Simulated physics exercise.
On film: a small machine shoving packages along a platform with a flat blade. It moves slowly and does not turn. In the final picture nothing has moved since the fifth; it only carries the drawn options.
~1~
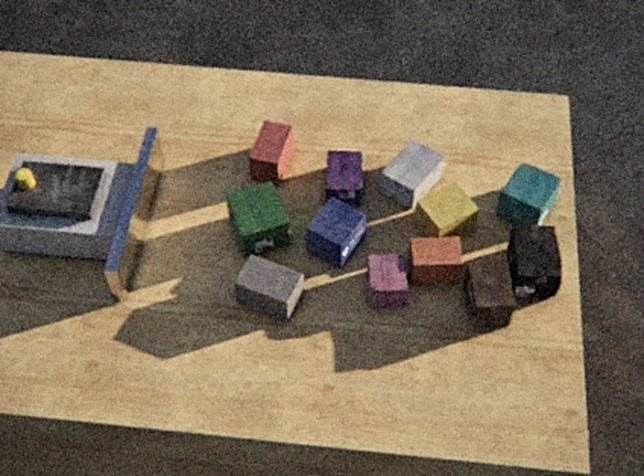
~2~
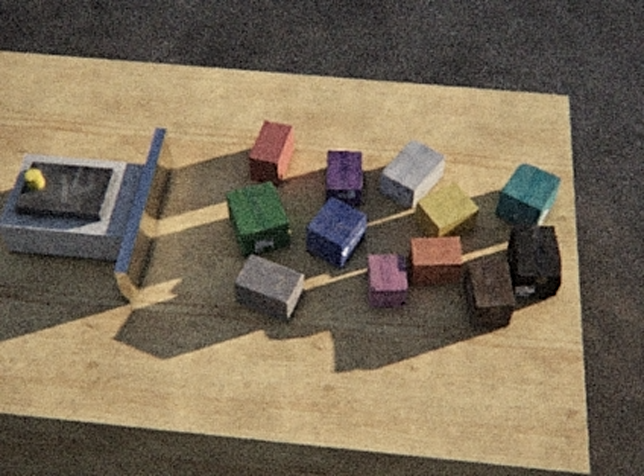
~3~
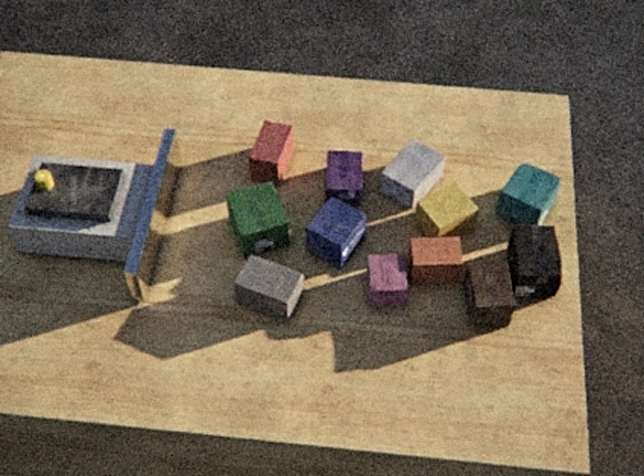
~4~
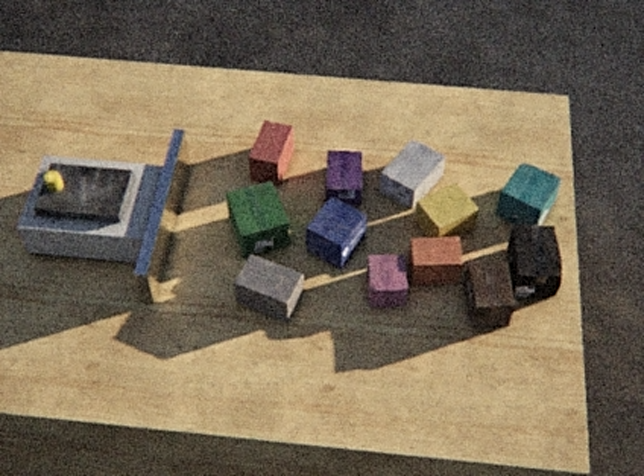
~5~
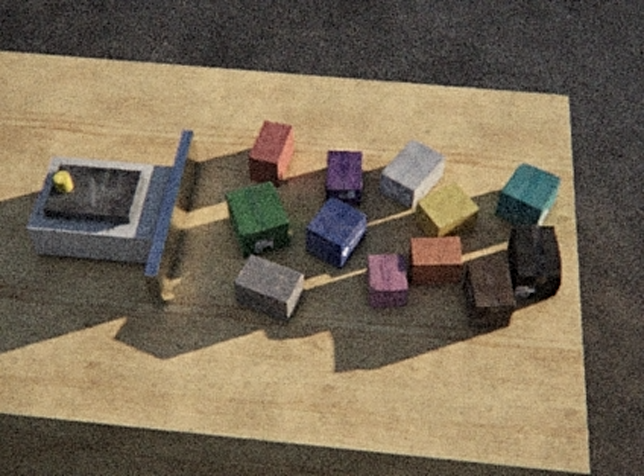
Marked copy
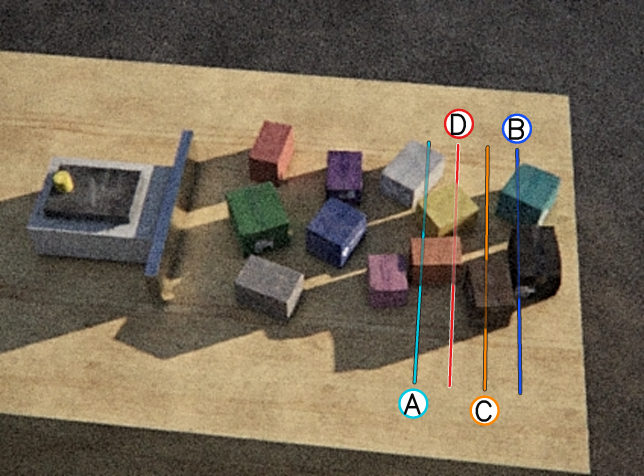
To begin with, a small grey machine with a flat blue blade sits at the left of a wooden platform, facing a scattered group of colourful boxes. It then creeps slowly to the right without turning, narrowing the gap, while the boxes stay still and the blade touches none of them.
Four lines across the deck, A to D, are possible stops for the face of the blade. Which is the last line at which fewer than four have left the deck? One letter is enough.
No fourth one falls up to D.
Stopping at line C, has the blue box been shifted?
Yes.
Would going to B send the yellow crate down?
Yes.
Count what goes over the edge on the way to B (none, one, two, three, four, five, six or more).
In all, six or more.
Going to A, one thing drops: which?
It is the black box.
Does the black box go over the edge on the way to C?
By then, yes.
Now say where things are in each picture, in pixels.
White parcel (412, 174); turquoise box (528, 197); green box (258, 220), in the first picture.
Robot (73, 190); black box (534, 262), in the second picture.
Robot (82, 191); brown box (489, 294), in the third picture.
Robot (92, 192); yellow crate (446, 215), in the fourth picture.
Robot (101, 192); orange crate (435, 260); red crate (272, 153); pink parcel (386, 281), in the fifth picture.
On the marked copy, A at (422, 252); B at (519, 260); C at (486, 257); D at (454, 255).
With D. Early on, robot (201, 201); red crate (300, 149); grey crate (300, 285).
Further on, robot (303, 210); black box (546, 263); brown box (514, 304).
At the end, robot (382, 217); black box over the edge; turquoise box over the edge; two fallen.
As for the rest, A is within the limit but short; B drops eight; C drops five.
